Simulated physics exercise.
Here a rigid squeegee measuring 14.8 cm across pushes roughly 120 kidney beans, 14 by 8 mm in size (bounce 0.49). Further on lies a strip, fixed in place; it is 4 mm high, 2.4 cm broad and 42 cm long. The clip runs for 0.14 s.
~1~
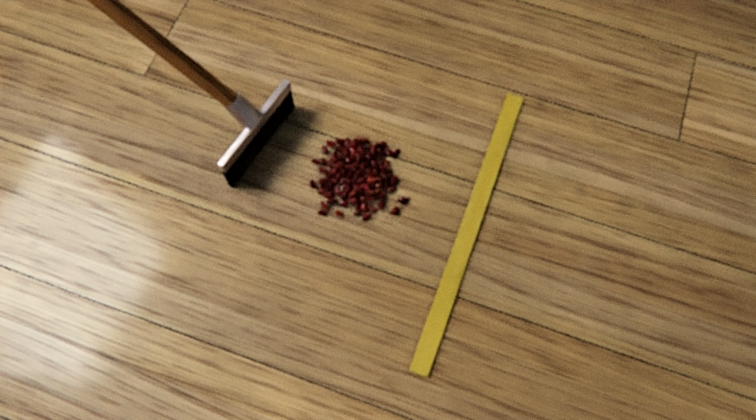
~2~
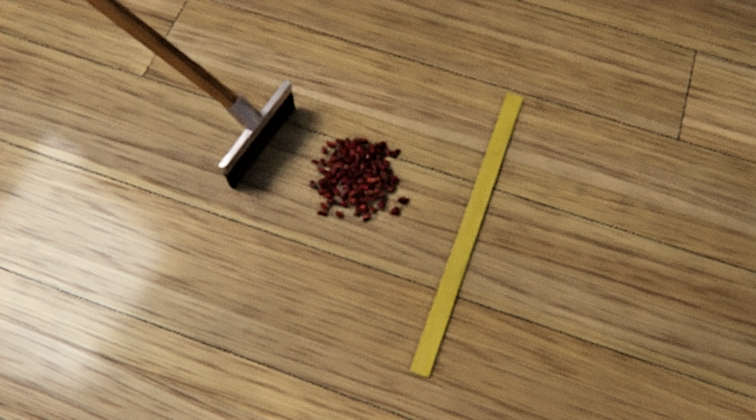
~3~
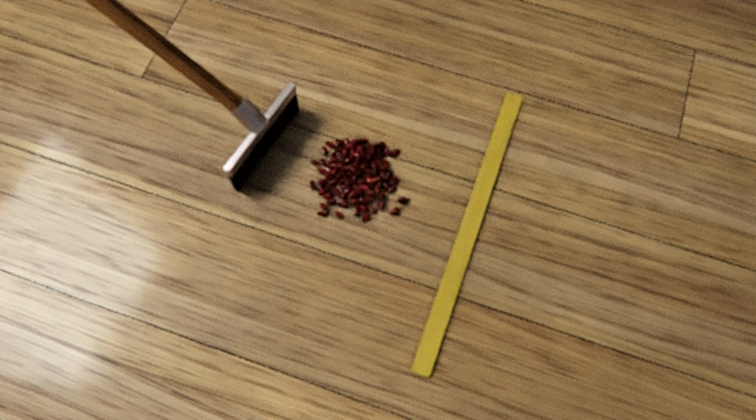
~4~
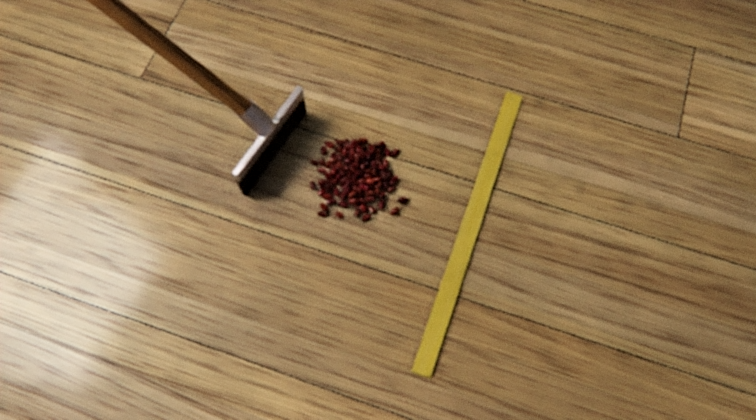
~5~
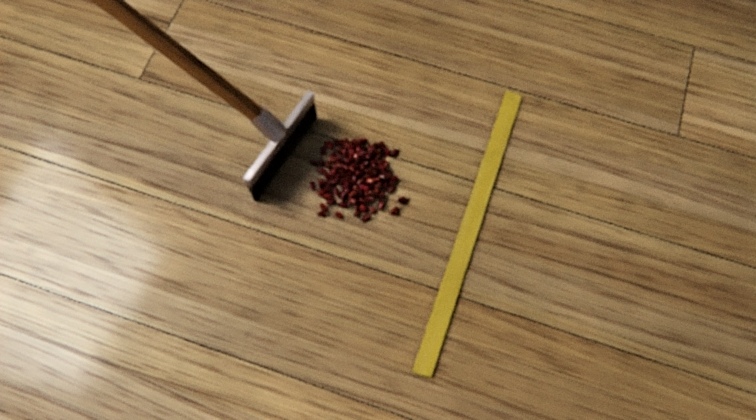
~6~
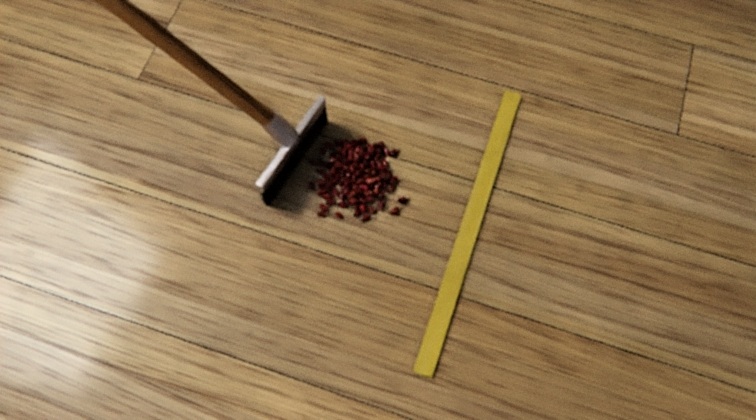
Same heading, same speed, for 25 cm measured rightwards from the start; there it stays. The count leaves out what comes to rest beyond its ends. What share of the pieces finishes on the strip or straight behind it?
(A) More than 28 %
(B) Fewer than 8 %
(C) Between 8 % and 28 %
Between 8 % and 28 % (C).
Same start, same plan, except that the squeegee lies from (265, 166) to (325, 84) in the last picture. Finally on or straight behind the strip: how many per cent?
It ends up over 0.
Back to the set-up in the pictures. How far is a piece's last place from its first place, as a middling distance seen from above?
That works out to about 14 centimetres.
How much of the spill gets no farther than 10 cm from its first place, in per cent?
5% or so.
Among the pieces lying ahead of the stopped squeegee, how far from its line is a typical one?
About 3 centimetres.
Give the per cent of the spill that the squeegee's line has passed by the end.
About 10 per cent.
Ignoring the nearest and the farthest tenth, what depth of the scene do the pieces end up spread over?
Close to 18 cm front to back.
Then, 0.18 s after the last picture, squeegee 18 cm from its start, spill 16 cm wide; elsewhere 100 %.
Then, 0.37 s after the last picture, squeegee 25 cm from its start, spill 21 cm wide; on or straight behind the strip 10 %, elsewhere 90 %.
Then, 0.53 s after the last picture, squeegee 25 cm from its start, spill 23 cm wide; on or straight behind the strip 15 %, elsewhere 85 %.
In the end, on or straight behind the strip 15 %, elsewhere 85 %.
